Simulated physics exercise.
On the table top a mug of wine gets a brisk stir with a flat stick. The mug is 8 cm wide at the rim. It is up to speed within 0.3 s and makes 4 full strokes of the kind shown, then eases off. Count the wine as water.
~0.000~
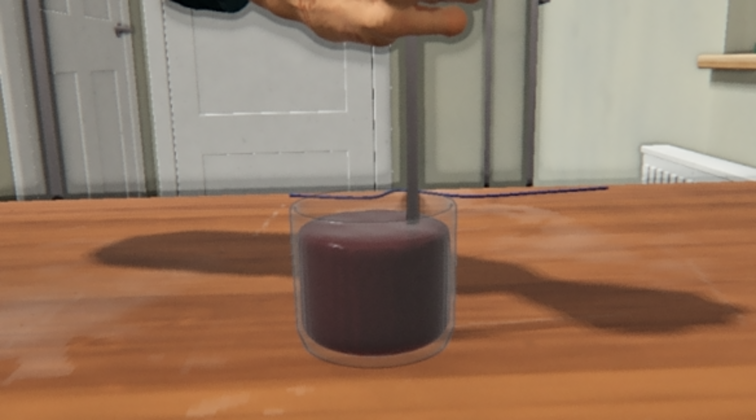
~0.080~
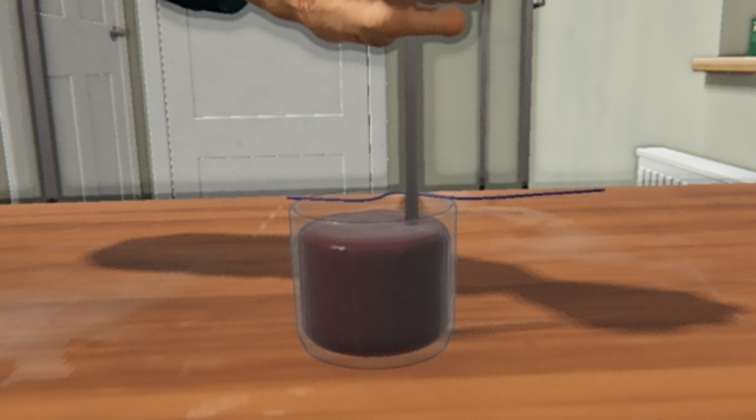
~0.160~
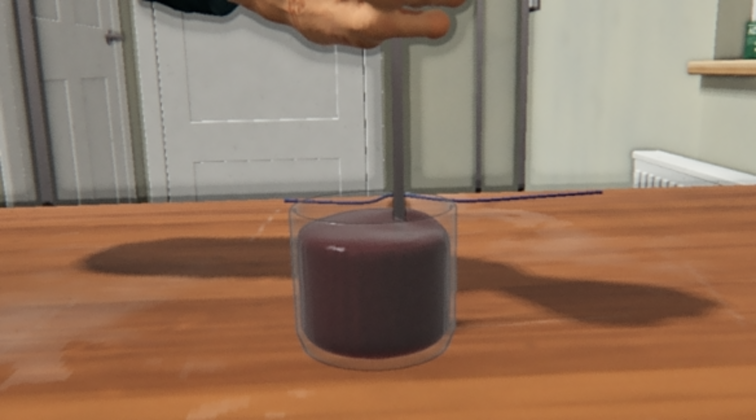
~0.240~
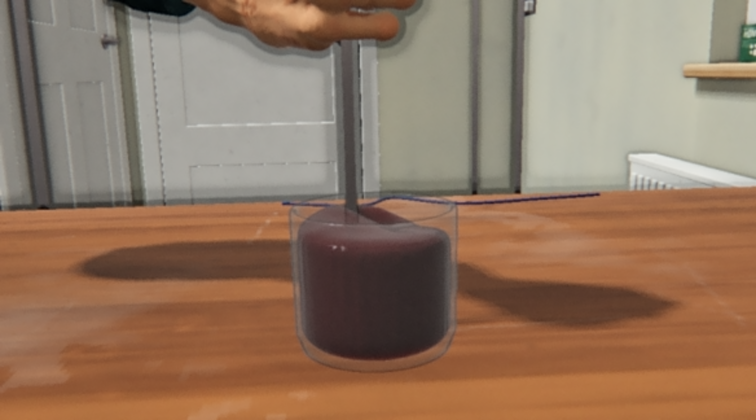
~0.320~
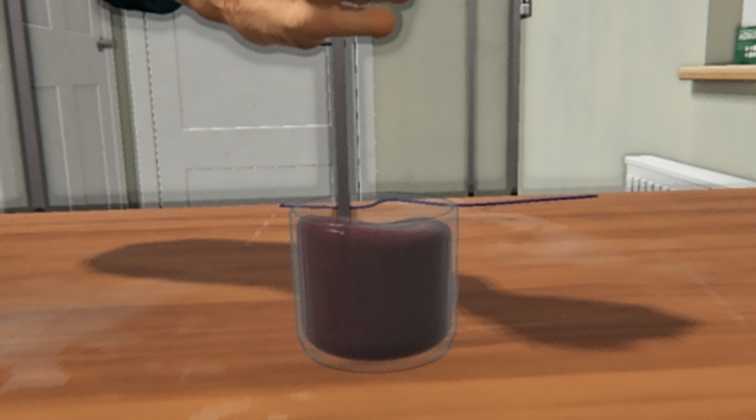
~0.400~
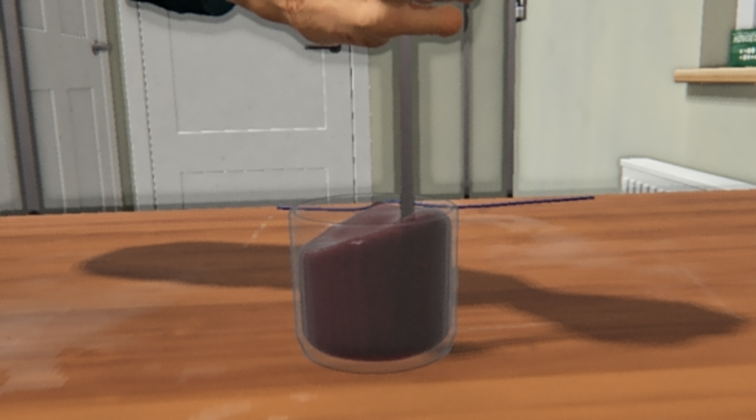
A hand moving a flat stick left and then back right through dark red liquid in a clear cup, the surface tilting.
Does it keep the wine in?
This mug loses some.
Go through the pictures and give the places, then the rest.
In the first picture, the stem is at (412, 86); surface from (297, 228) to (451, 225); the rim runs from (293, 211) to (453, 206).
In the second picture, the stem is at (411, 86); surface from (297, 229) to (449, 225).
In the third picture, the stem is at (397, 86); surface from (295, 231) to (450, 229).
In the fourth picture, the stem is at (348, 88); surface from (295, 226) to (450, 229).
In the fifth picture, the stem is at (340, 90); surface from (295, 214) to (451, 223).
In the sixth picture, the stem is at (406, 88); surface from (297, 244) to (451, 208).
Then, 0.66 s in, 1 ml is over the rim.
Then, 0.93 s in, 4 ml is over the rim.
Then, 1.19 s in, 9 ml is over the rim.
Then, 1.45 s in, 10 ml is over the rim.
Finally, 10 ml is over the rim.
